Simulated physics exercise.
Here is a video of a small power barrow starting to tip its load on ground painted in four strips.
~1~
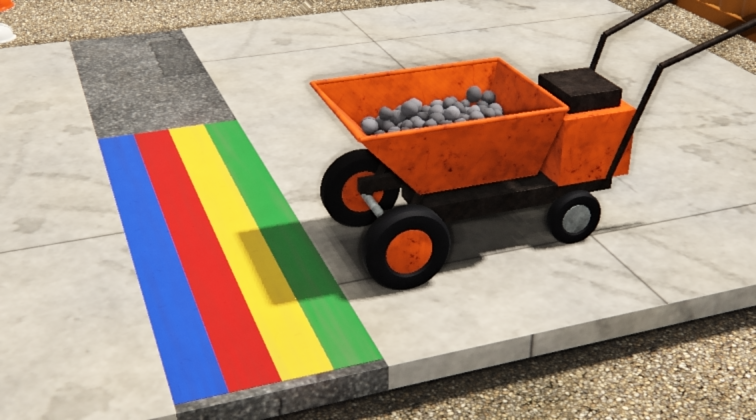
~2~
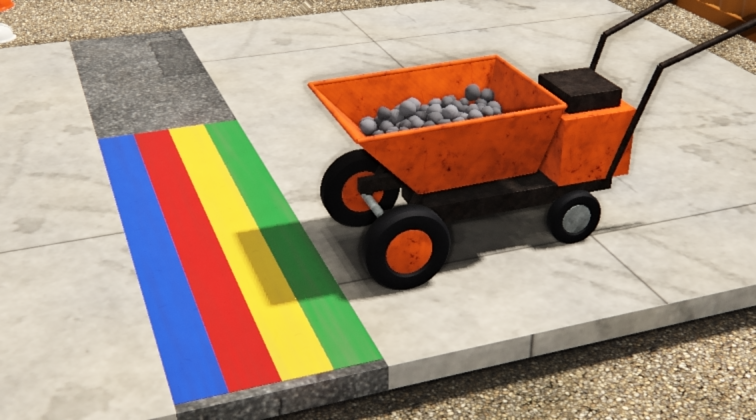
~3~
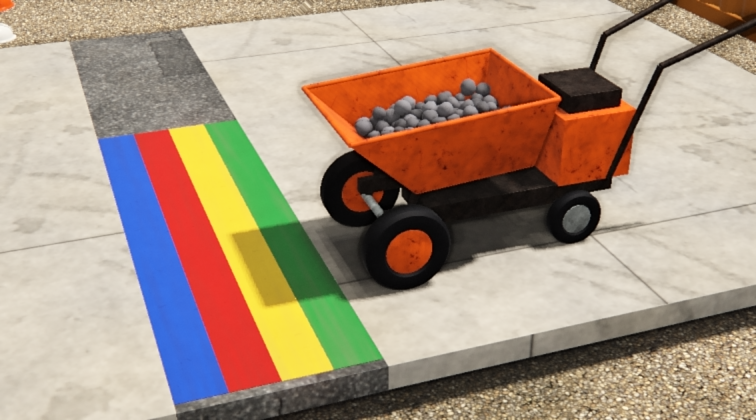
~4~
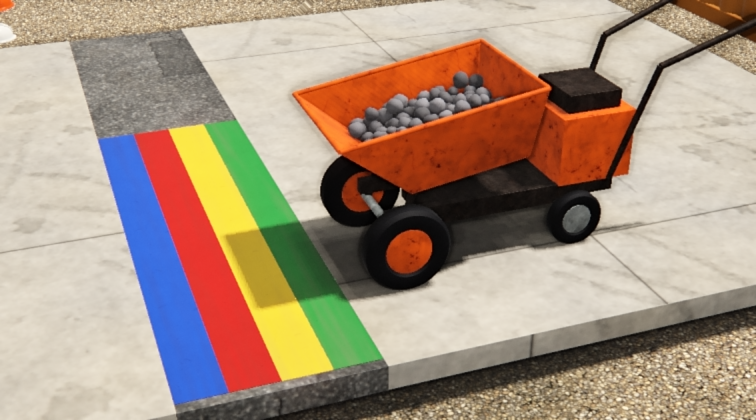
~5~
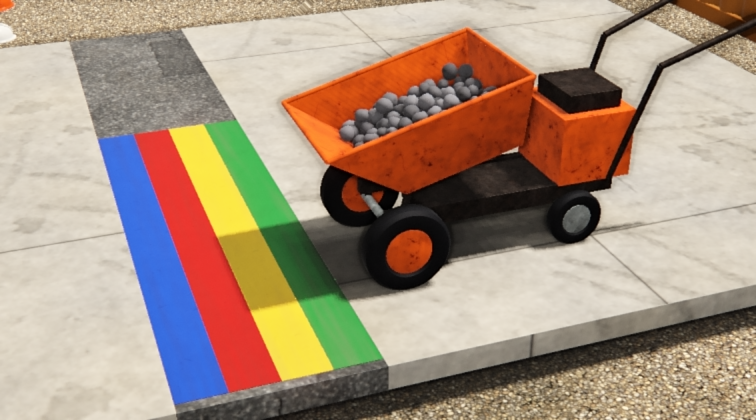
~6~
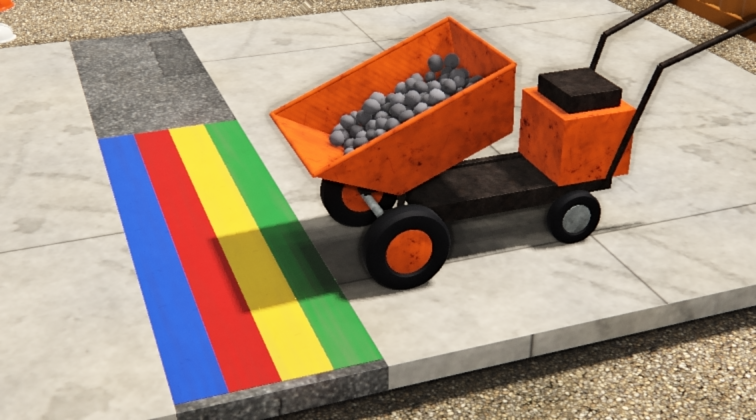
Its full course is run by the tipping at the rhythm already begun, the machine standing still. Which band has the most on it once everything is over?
Red.
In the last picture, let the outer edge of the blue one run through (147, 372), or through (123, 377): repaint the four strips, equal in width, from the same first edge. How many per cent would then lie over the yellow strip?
I'd say some 10 % for the first and some 20 % for the second.
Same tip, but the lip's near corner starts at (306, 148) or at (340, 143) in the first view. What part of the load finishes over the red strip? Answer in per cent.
Close to 10 in a hundred, and close to 30 in a hundred.
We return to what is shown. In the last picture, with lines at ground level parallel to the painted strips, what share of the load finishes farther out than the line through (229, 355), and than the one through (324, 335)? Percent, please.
About 40 percent, then about 70 percent.
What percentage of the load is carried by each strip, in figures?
Here's the split: Green strip gets 0 %, yellow strip 10 %, red strip 35 %, blue strip 20 %.
Shortly afterwards, skip tipped steeply; the whole lot in the skip.
Next, skip tipped right over; near two thirds in the skip; a little over the yellow strip; near a quarter over the red strip; a little over the blue strip.
Some moments later, skip tipped right over; near a quarter in the skip; a little over the yellow strip; near a third over the red strip; near a quarter over the blue strip; a little off the paint.
In the end, skip tipped right over; near a quarter in the skip; none at all over the green strip; a little over the yellow strip; near a third over the red strip; near a quarter over the blue strip; a little off the paint.
